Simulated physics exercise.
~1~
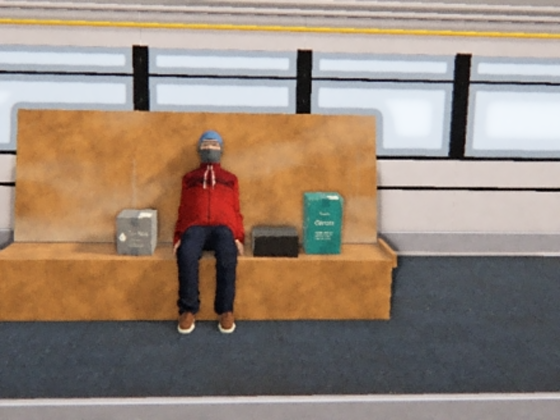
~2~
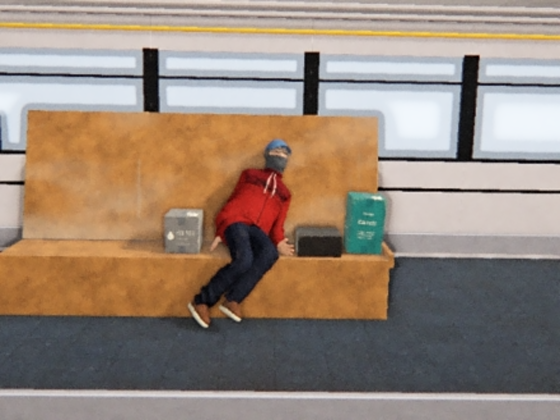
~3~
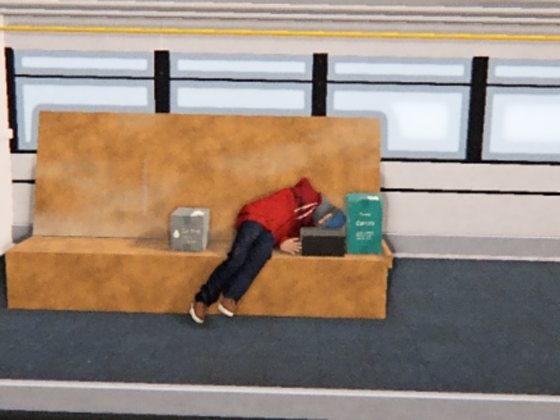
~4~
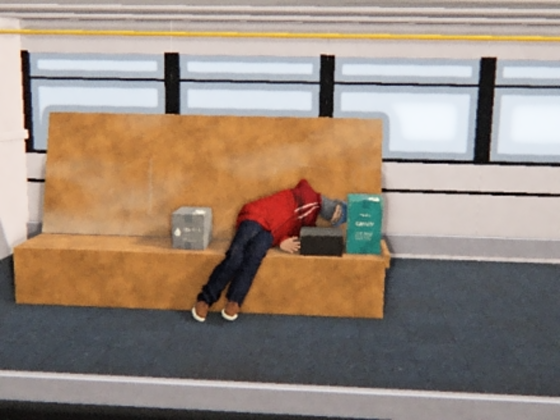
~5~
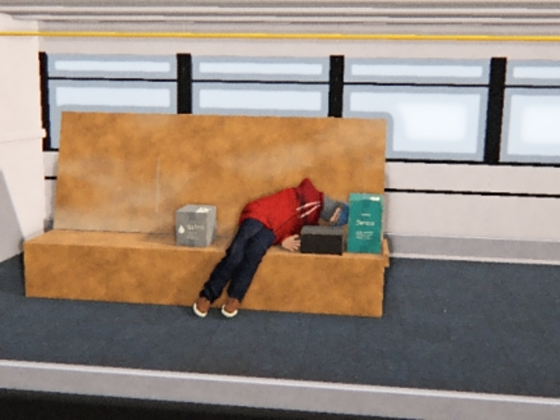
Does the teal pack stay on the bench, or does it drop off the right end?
The teal pack stays on the bench. It slides toward the right end but comes to rest upright on the seat.
